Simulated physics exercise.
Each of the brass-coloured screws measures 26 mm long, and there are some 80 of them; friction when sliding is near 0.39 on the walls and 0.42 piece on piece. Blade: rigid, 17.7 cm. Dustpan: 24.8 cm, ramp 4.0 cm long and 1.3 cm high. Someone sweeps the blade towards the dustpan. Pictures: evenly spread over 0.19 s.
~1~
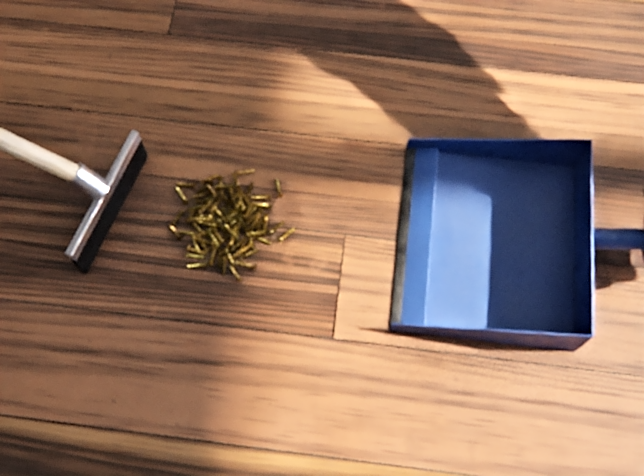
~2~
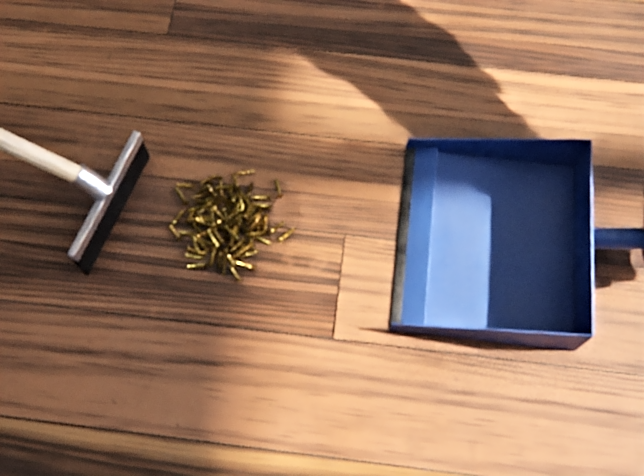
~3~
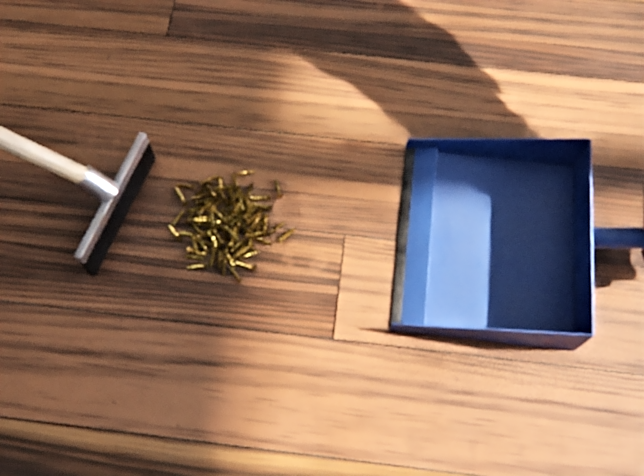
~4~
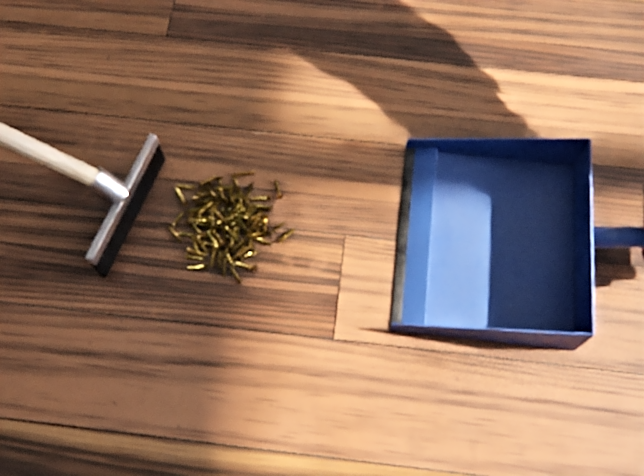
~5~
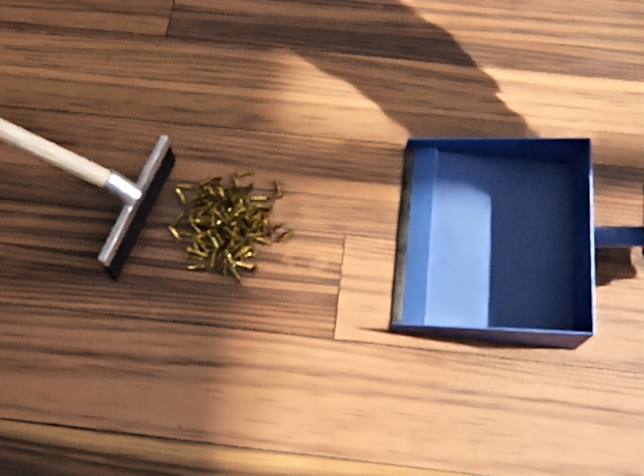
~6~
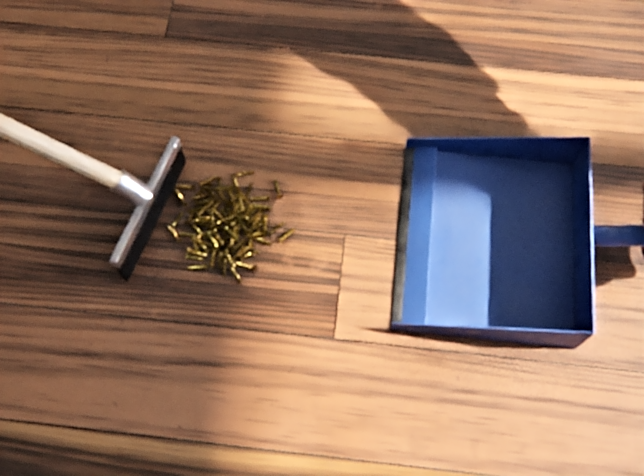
To begin with, a blade on a pale handle rests at the left of a wooden floor, apart from a pile of brass-coloured screws, with a blue dustpan at the right. The blade then slides slowly rightward, closing the gap until it is right beside the pile, while the screws and dustpan stay still.
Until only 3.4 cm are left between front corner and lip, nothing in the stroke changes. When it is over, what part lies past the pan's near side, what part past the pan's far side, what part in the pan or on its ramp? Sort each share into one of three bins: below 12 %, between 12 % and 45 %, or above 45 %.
Near side: Below 12 %; far side: Below 12 %; pan: Below 12 %.
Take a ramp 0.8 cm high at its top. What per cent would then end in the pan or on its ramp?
Roughly 5 per cent.
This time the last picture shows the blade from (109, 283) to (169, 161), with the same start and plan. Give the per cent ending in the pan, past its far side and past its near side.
Pan 0; far 0; near 30.
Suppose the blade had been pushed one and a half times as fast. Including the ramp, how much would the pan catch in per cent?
Share: Close to 5 %.
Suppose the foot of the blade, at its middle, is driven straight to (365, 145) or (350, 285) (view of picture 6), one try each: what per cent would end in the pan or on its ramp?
I'd expect about 0 percent, then about 5 percent.
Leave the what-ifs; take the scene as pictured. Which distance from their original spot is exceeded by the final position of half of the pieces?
The figure is about 18 cm.
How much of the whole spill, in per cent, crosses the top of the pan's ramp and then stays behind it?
Estimate: Close to 0 per cent of the total.
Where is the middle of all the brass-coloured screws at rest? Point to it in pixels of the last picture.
I'd put it at about (373, 248).
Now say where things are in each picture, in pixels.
The first picture shows blade from (73, 255) to (136, 138), moved 0.0 cm, 0 of the pieces shifted so far; middle of the pieces at (227, 216); pan at (502, 246).
The second picture shows blade from (75, 256) to (138, 139), moved 0.3 cm, 0 of the pieces shifted so far; middle of the pieces at (227, 217).
The third picture shows blade from (82, 258) to (144, 140), moved 1.1 cm, 0 of the pieces shifted so far; middle of the pieces at (227, 217).
The fourth picture shows blade from (93, 260) to (154, 142), moved 2.4 cm, 0 of the pieces shifted so far; middle of the pieces at (227, 218).
The fifth picture shows blade from (105, 261) to (165, 143), moved 3.8 cm, 0 of the pieces shifted so far; middle of the pieces at (227, 218).
The sixth picture shows blade from (117, 263) to (176, 144), moved 5.2 cm, 0 of the pieces shifted so far; middle of the pieces at (227, 218); pan at (502, 244).
Then, 0.34 s after the last picture, middle of the blade 19 cm from the lip; 0 % over the lip, far side 0 %, near side 0 %.
Then, 0.56 s after the last picture, middle of the blade 11 cm from the lip; 0 % over the lip, far side 0 %, near side 0 %.
Then, 0.90 s after the last picture, middle of the blade 6 cm from the lip; 0 % over the lip, far side 0 %, near side 5 %.
In the end, near side 10 %, far side 0 %, pan 0 %, in front of the lip or behind the blade 95 %.
